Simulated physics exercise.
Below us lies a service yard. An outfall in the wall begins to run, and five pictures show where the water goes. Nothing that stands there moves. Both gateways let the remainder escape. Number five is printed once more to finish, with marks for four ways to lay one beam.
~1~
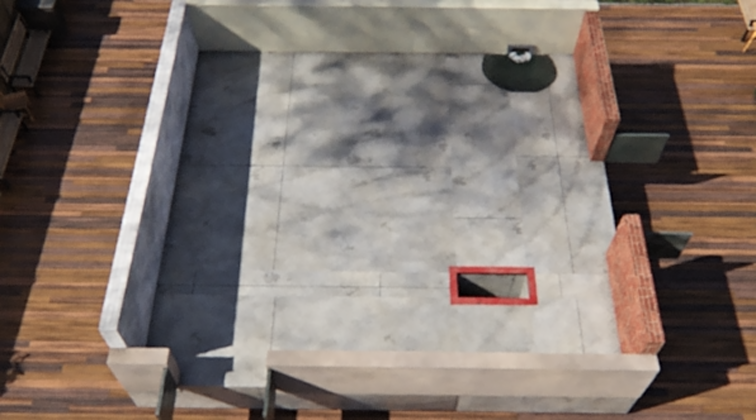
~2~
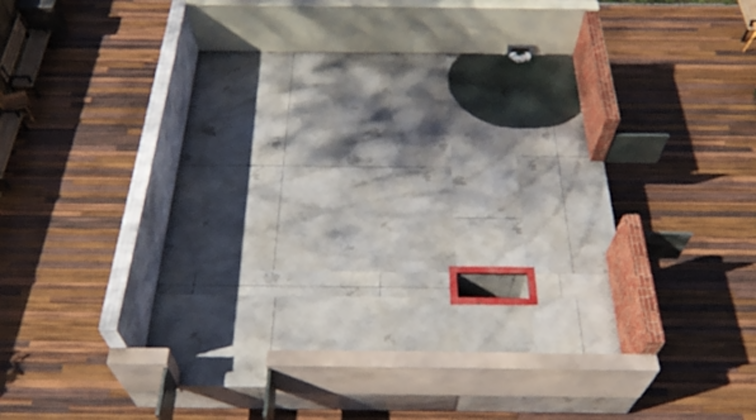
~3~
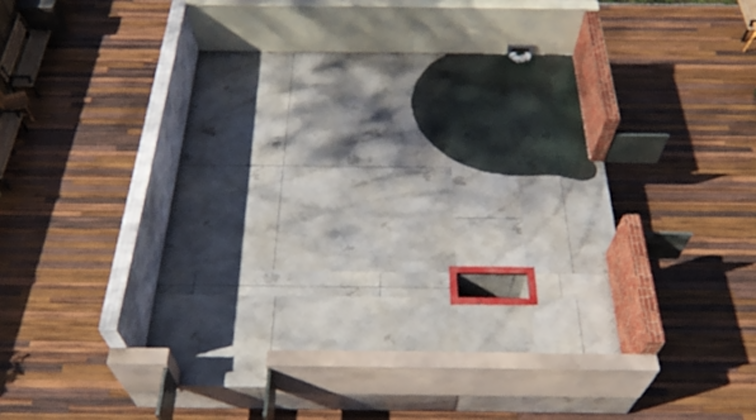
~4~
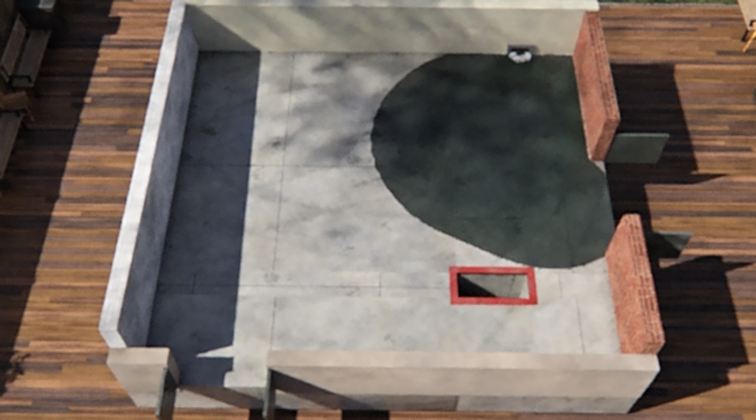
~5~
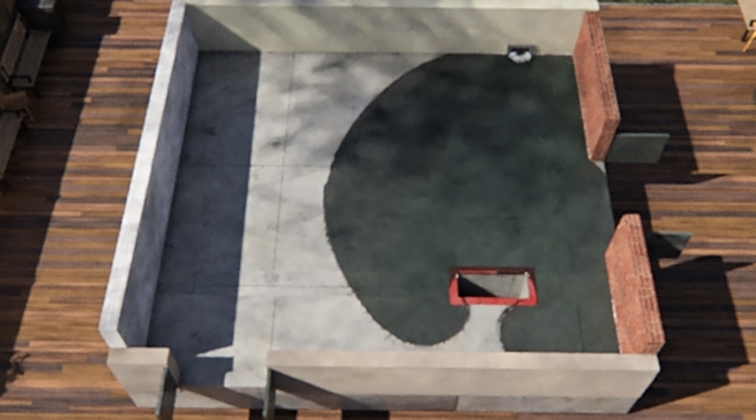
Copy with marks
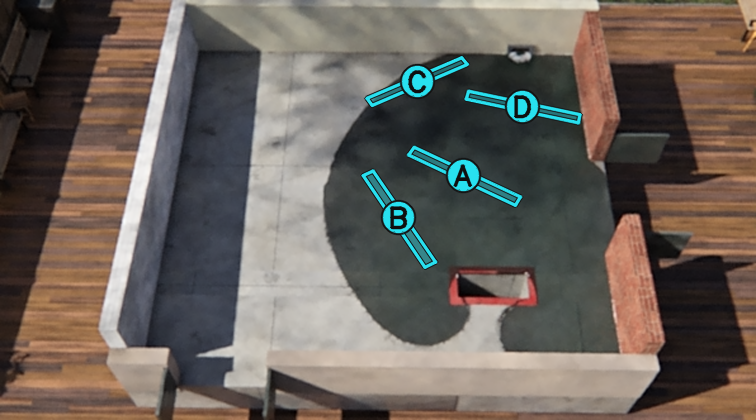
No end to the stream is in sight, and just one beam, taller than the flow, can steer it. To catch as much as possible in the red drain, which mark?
Go for B.
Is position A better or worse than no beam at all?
Worse.
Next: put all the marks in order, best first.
The order is B, C, A, D.
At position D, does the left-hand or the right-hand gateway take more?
More leaves on the left.
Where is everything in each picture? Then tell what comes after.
The first frame shows outfall at (520, 50); red drain at (493, 286); open gate at (227, 372); open gate at (598, 206); front seen at (497, 82), 2 % of the ground wet; red drain still dry.
The second frame shows front seen at (541, 125), 8 % of the ground wet; red drain still dry.
The third frame shows front seen at (571, 173), 16 % of the ground wet; red drain still dry.
The fourth frame shows front seen at (550, 263), 31 % of the ground wet; red drain still dry.
The fifth frame shows front seen at (427, 333), 47 % of the ground wet; red drain taking water.
On the marked copy, A from (411, 151) to (517, 201); B from (368, 173) to (430, 264); C from (369, 101) to (464, 61); D from (467, 95) to (579, 118).
With A, about 20 % of the stream goes into the red drain, about 78 % out by the gates.
With B, about 58 % of the stream goes into the red drain, about 39 % out by the gates.
With C, about 43 % of the stream goes into the red drain, about 55 % out by the gates.
With D, about 7 % of the stream goes into the red drain, about 84 % out by the gates.
